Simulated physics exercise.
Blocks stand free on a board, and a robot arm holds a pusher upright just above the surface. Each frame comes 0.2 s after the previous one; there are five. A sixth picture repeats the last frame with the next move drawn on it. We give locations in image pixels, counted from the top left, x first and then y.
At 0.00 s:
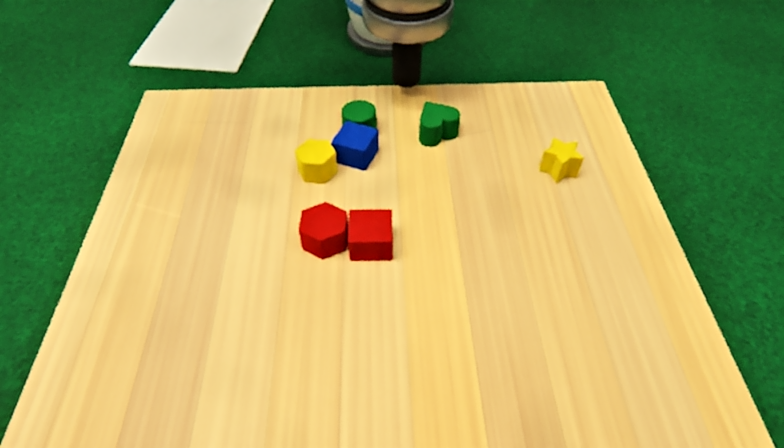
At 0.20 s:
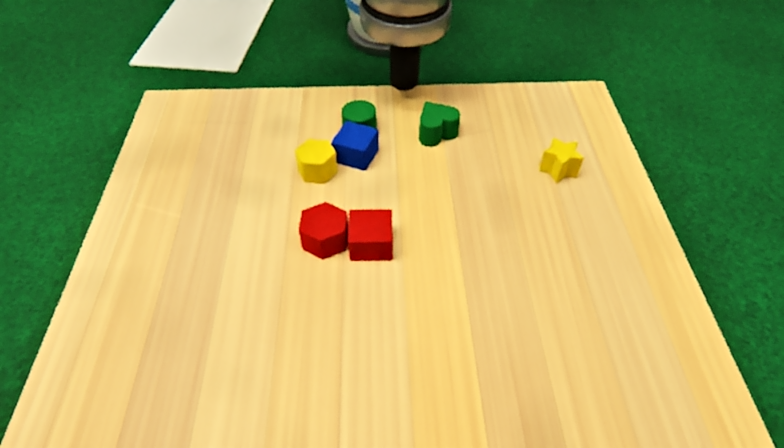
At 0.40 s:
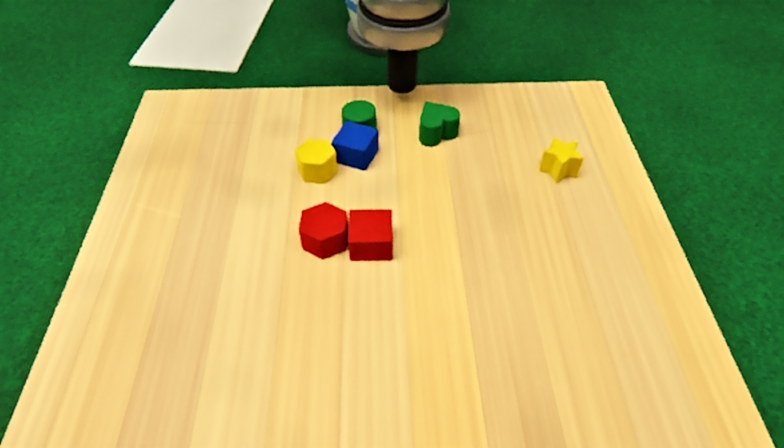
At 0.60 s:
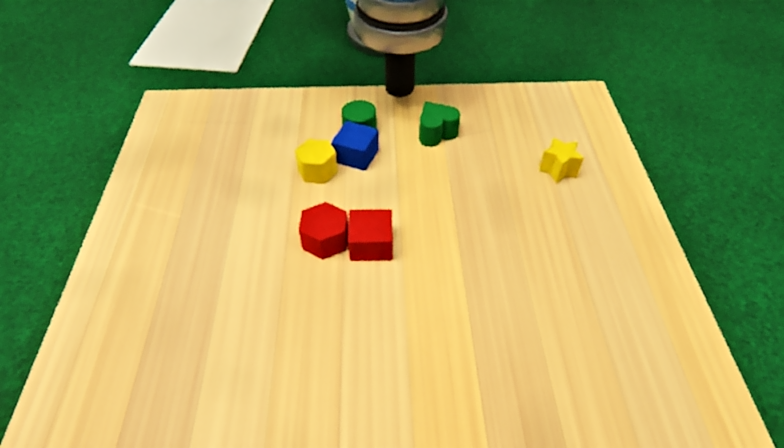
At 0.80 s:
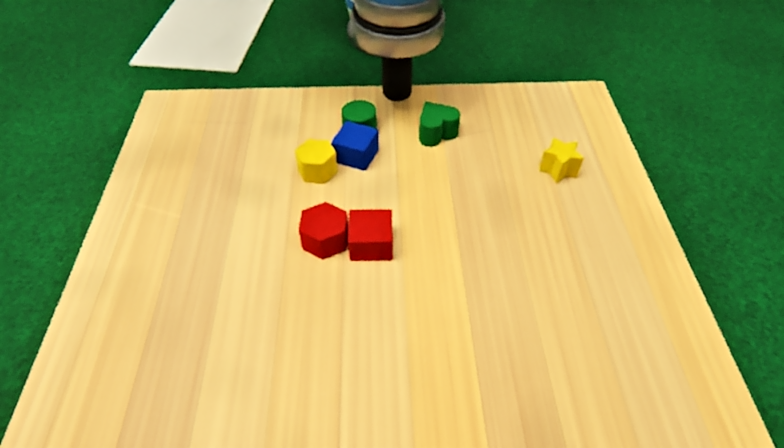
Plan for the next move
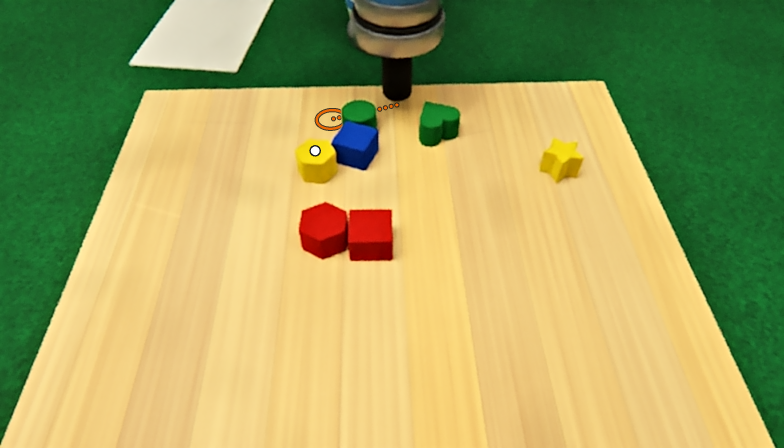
Robot arm's black pusher inching slightly down and left at the board's far edge, while the coloured blocks stay still.
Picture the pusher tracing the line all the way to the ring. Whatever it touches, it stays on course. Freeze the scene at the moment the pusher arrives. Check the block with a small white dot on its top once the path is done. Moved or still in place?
That block is going to be left alone.
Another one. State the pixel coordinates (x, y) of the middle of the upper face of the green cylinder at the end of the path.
The middle of the upper face of the green cylinder will lie at about (332, 120) in the picture.
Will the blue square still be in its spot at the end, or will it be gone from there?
It's moved.
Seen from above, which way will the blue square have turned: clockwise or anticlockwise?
It swings round anticlockwise.
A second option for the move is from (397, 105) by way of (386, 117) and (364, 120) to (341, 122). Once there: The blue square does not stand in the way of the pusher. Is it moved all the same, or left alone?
It is shoved along.
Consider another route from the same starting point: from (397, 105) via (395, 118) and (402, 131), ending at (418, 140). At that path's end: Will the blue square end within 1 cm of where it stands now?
The answer is yes.
Path on the board, straight from (397, 105) to (331, 119); the dot is on the yellow hexagon.
On the path given first. Halfway along, pusher (364, 101); blue square (354, 137); green cylinder (353, 112).
At the end, pusher (330, 108); yellow hexagon in place; blue square (353, 142), turned 30° anticlockwise; green cylinder (332, 120).
